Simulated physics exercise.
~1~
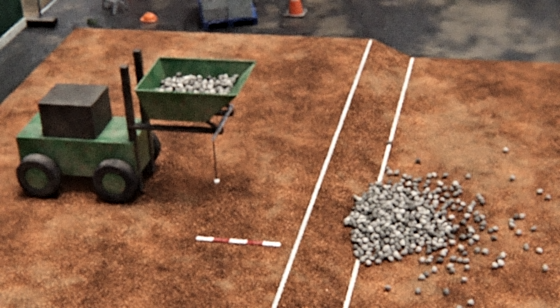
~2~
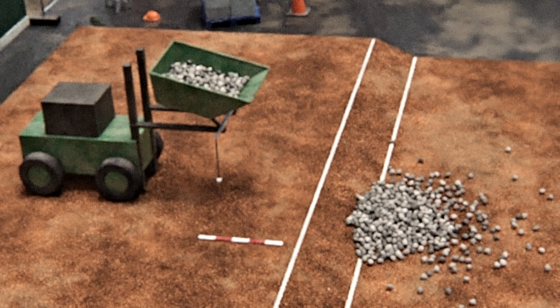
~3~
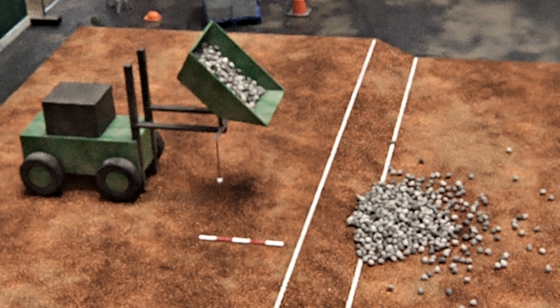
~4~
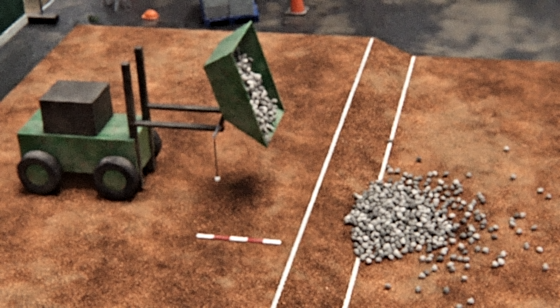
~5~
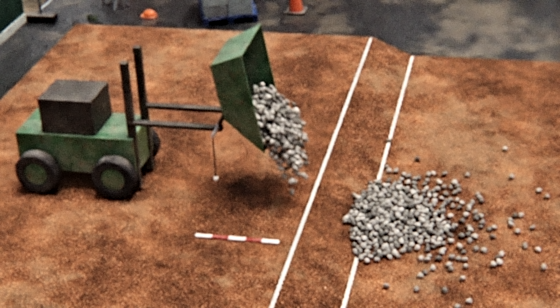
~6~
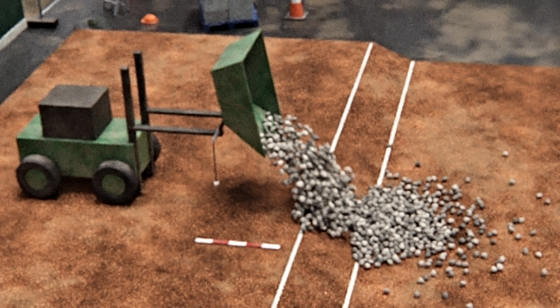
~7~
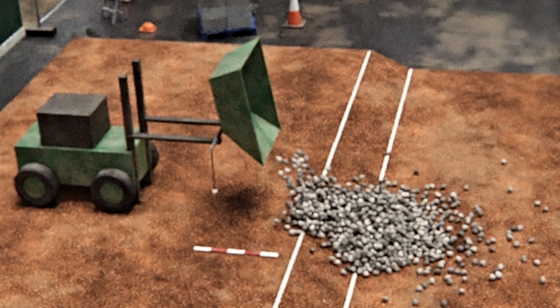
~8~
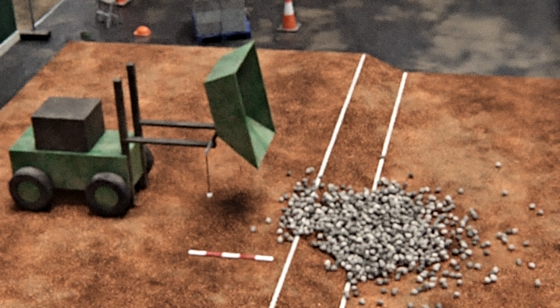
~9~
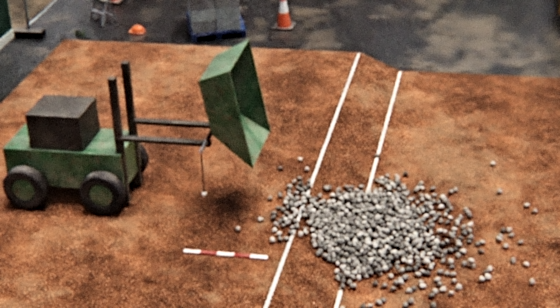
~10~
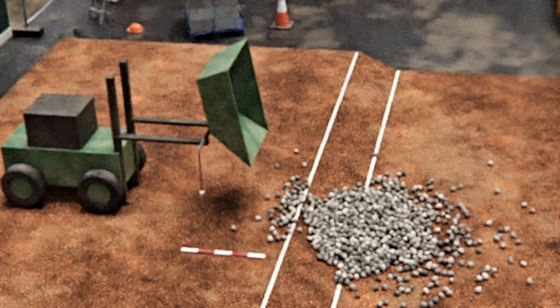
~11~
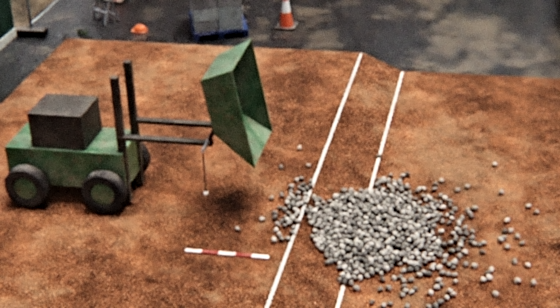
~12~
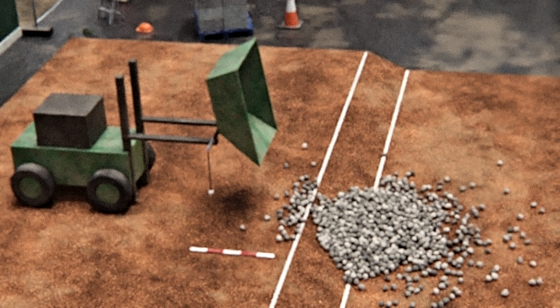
A patch of rusty brown ground, edged by dark paving with orange cones, is seen from above through a slightly swaying camera. On the left stands a green fork truck holding up a green skip of grey stones, with a small white ball hanging beneath and a red-and-white staff on the ground. Two white lines cross the ground toward the right, where another heap of stones lies loose. The skip tips steeply to the right, and its stones slide out, pouring across the lines into the heap. The emptied skip stays tilted as the stones settle into one broader pile.
